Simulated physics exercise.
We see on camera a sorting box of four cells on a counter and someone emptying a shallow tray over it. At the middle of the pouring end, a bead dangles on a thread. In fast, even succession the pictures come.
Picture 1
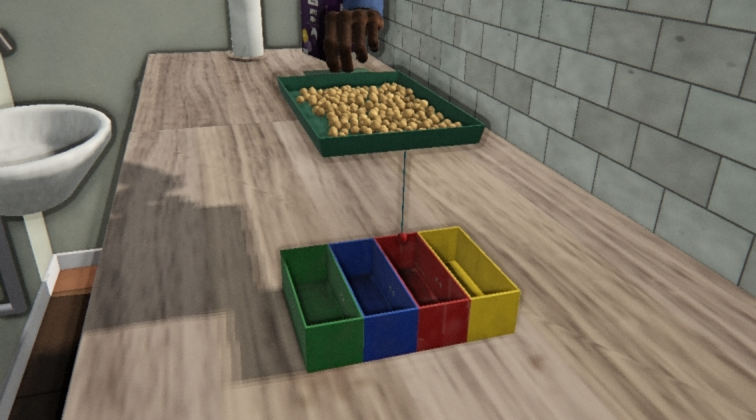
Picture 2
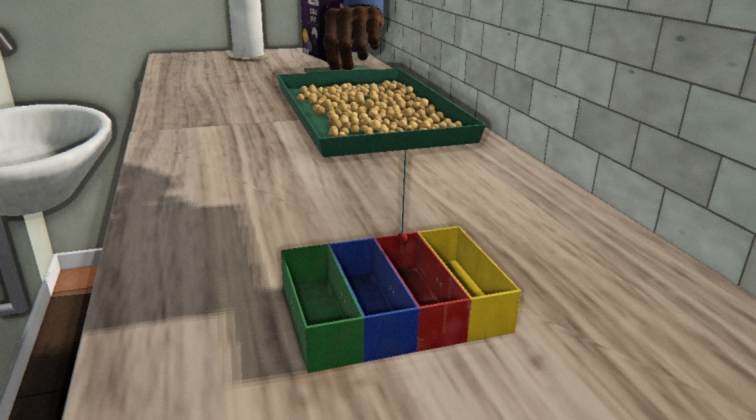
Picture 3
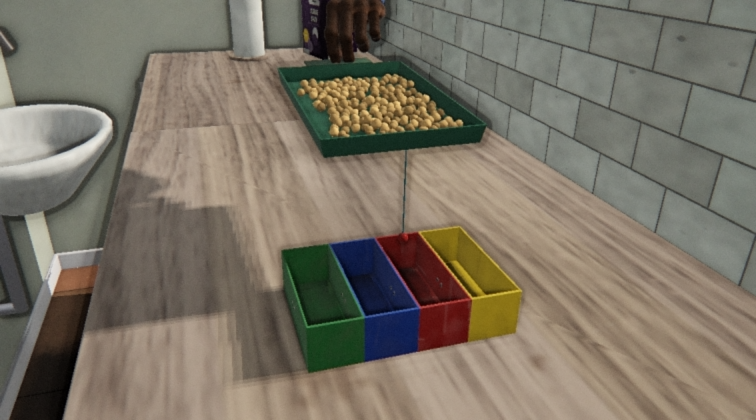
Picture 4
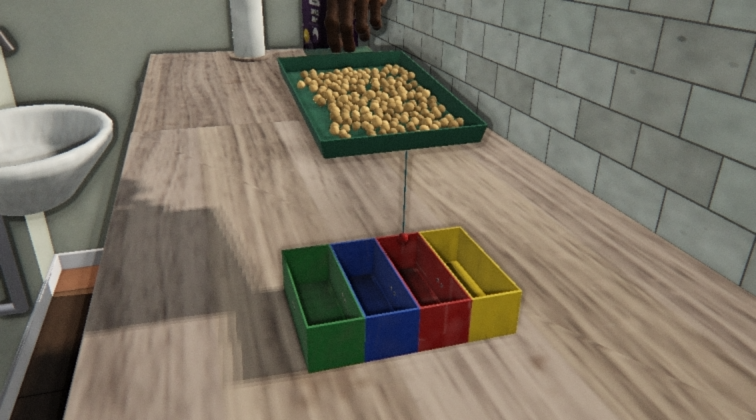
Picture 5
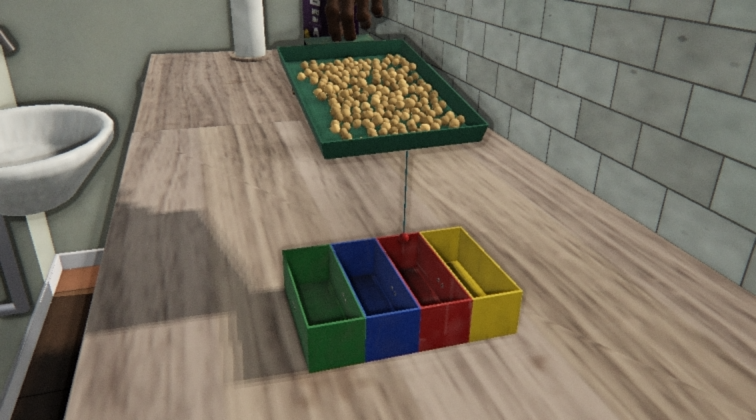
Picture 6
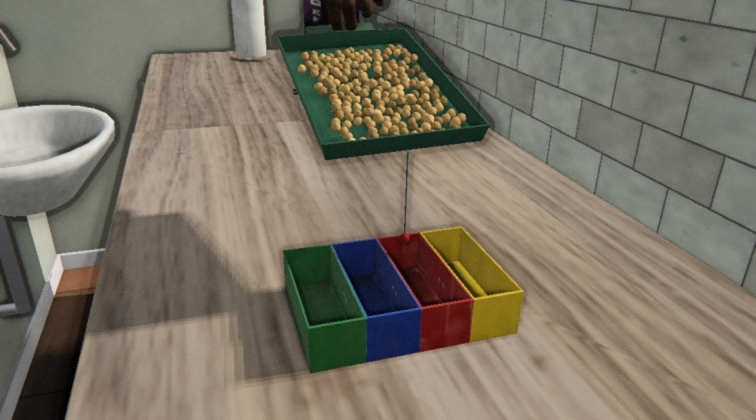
The clip shows a dark hand behind a green tray of dried chickpeas on a wooden counter, gradually raising the tray's far end, while the bead on a thread and the green, blue, red and yellow box stay nearly still.
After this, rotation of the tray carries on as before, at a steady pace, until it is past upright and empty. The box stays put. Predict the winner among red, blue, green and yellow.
I would say blue.
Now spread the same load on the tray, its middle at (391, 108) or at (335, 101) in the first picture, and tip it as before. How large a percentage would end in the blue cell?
First case: Some 30 %; second case: Some 40 %.
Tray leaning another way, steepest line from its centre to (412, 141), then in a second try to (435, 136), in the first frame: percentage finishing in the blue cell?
Lab note: Try one about 20 %, try two about 0 %.
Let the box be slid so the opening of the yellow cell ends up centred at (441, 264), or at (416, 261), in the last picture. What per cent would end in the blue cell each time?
About 40% on the first try and 20% on the second.
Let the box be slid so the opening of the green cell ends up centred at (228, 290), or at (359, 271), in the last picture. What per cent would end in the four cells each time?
It would be roughly 70 per cent for the first and roughly 80 per cent for the second.
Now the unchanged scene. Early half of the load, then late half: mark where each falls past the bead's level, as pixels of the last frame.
The leading part at (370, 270), the rest of it at (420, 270).
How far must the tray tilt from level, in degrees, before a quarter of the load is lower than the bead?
Reading: Some 110°.
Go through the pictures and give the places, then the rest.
The first picture shows corners of the pouring end at (323, 137) and (480, 124), level; middle of the load at (375, 111), dried chickpeas; bead on its thread at (402, 238); green cell at (335, 341); blue cell at (391, 331); red cell at (444, 321); yellow cell at (493, 312).
The second picture shows corners of the pouring end at (323, 137) and (481, 124), level; middle of the load at (376, 110).
The third picture shows corners of the pouring end at (324, 138) and (482, 124), tipped barely, lowest at the left corner; middle of the load at (377, 106).
The fourth picture shows corners of the pouring end at (324, 139) and (482, 124), tipped a little, lowest at the left corner; middle of the load at (377, 101).
The fifth picture shows corners of the pouring end at (325, 140) and (483, 123), tipped a little, lowest at the left corner; middle of the load at (378, 95).
The sixth picture shows corners of the pouring end at (326, 142) and (485, 123), tipped a little, lowest at the left corner; middle of the load at (379, 90); green cell at (338, 341); blue cell at (394, 331); red cell at (446, 321); yellow cell at (496, 312).
Soon after the last picture, tray tipped steeply; all on the tray.
A little later, tray tipped right over; nearly all on the tray; a stray few in the green cell.
Later still, tray tipped past a quarter turn; about a third in the blue cell; about a quarter in the red cell; about a quarter in the green cell; a small part in the yellow cell; a stray few falling or outside the box.
At rest, tray tipped past a quarter turn; about a third in the blue cell; about a quarter in the red cell; about a quarter in the green cell; a small part in the yellow cell; a stray few outside the box.
